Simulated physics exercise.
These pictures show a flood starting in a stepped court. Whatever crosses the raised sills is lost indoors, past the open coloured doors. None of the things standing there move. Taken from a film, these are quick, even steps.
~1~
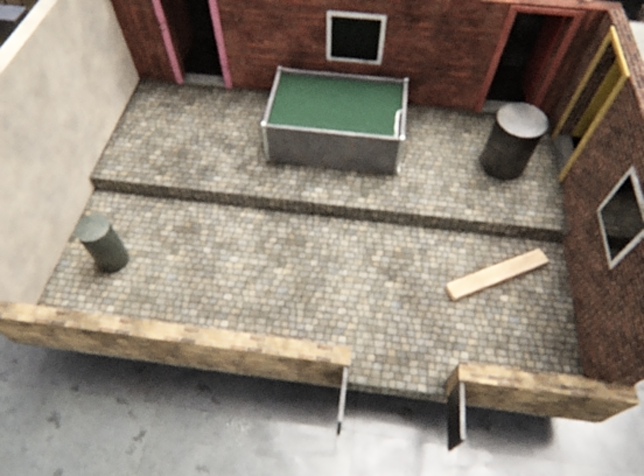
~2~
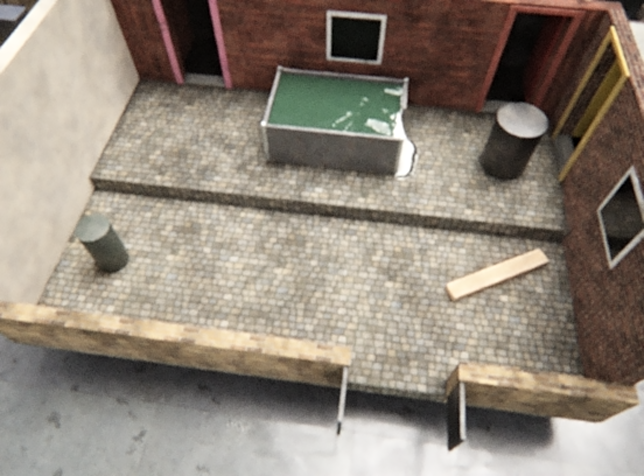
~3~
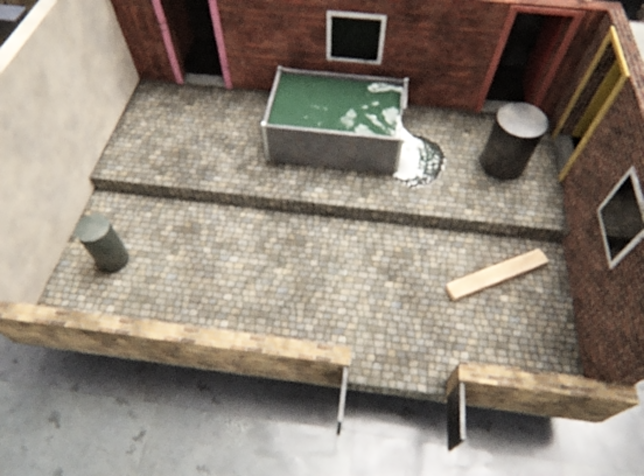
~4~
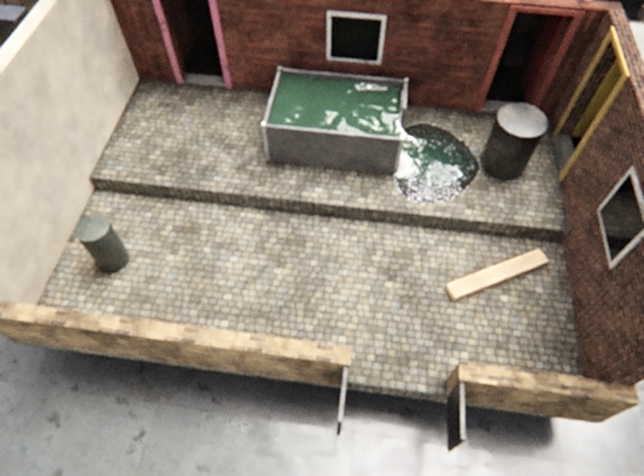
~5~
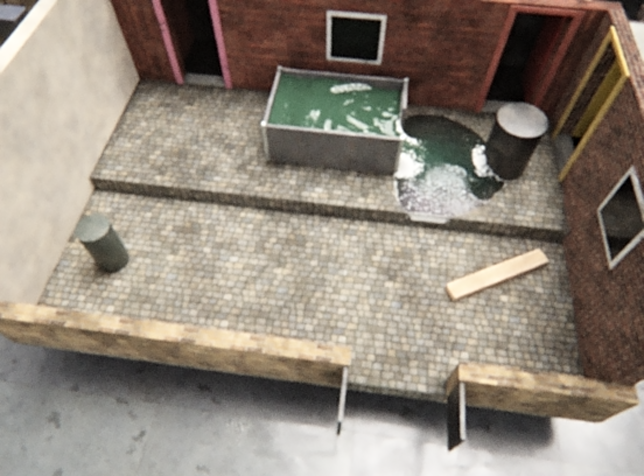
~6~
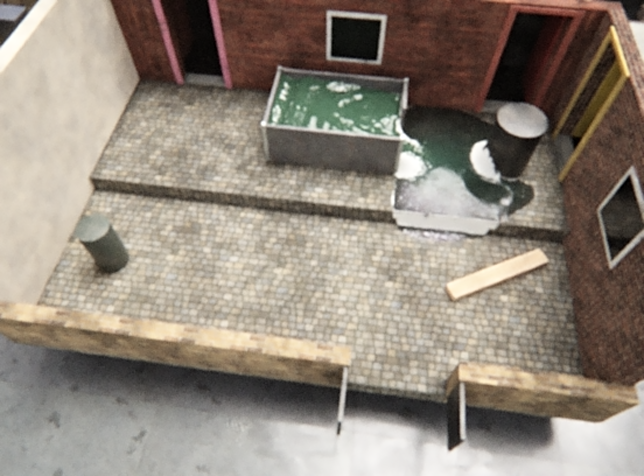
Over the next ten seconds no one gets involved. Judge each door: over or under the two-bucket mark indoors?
My call: Yellow door, under; red door, over; pink door, under.
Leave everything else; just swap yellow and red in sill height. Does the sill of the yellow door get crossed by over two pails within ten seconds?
Yellow falls short.
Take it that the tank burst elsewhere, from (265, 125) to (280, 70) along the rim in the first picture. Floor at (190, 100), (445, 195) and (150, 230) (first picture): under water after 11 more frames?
Taking the three spots as listed, they end up inundated, spared and inundated.
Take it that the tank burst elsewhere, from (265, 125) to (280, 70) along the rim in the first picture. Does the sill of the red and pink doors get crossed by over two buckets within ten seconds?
Result - red door: Misses the line; pink door: Clears the line.
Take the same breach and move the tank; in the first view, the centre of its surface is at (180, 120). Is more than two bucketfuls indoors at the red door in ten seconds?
In short: Red takes less.
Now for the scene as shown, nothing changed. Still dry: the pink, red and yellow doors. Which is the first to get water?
I'd go with the door marked red.
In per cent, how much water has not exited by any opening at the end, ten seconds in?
Around 88 percent.
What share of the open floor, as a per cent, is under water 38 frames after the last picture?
That works out to some 60 in a hundred.
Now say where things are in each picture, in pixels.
The first frame shows the open tank at (338, 106) is whole and still.
In the second frame, the front is at (406, 174), out from the gap at (398, 144).
In the third frame, water pours out at (397, 146) and has run to (440, 155).
In the fourth frame, the front is at (474, 171), out from the gap at (397, 147).
In the fifth frame, water pours out at (397, 147) and has run to (499, 184).
In the sixth frame, the front is at (528, 195), out from the gap at (397, 147).
A moment on, water covers 20 % of the floor; the yellow door not reached, the red door wet at the sill, nothing in, the pink door not reached.
Next, water covers 25 % of the floor; the yellow door wet at the sill, nothing in, the red door over two buckets in, the pink door not reached.
Then, water covers 35 % of the floor; the yellow door wet at the sill, nothing in, the red door far over two buckets in, the pink door not reached.
Later, water covers 60 % of the floor; the yellow door wet at the sill, nothing in, the red door far over two buckets in, the pink door not reached.
In the end, water covers 70 % of the floor; the yellow door wet at the sill, nothing in, the red door far over two buckets in, the pink door not reached.
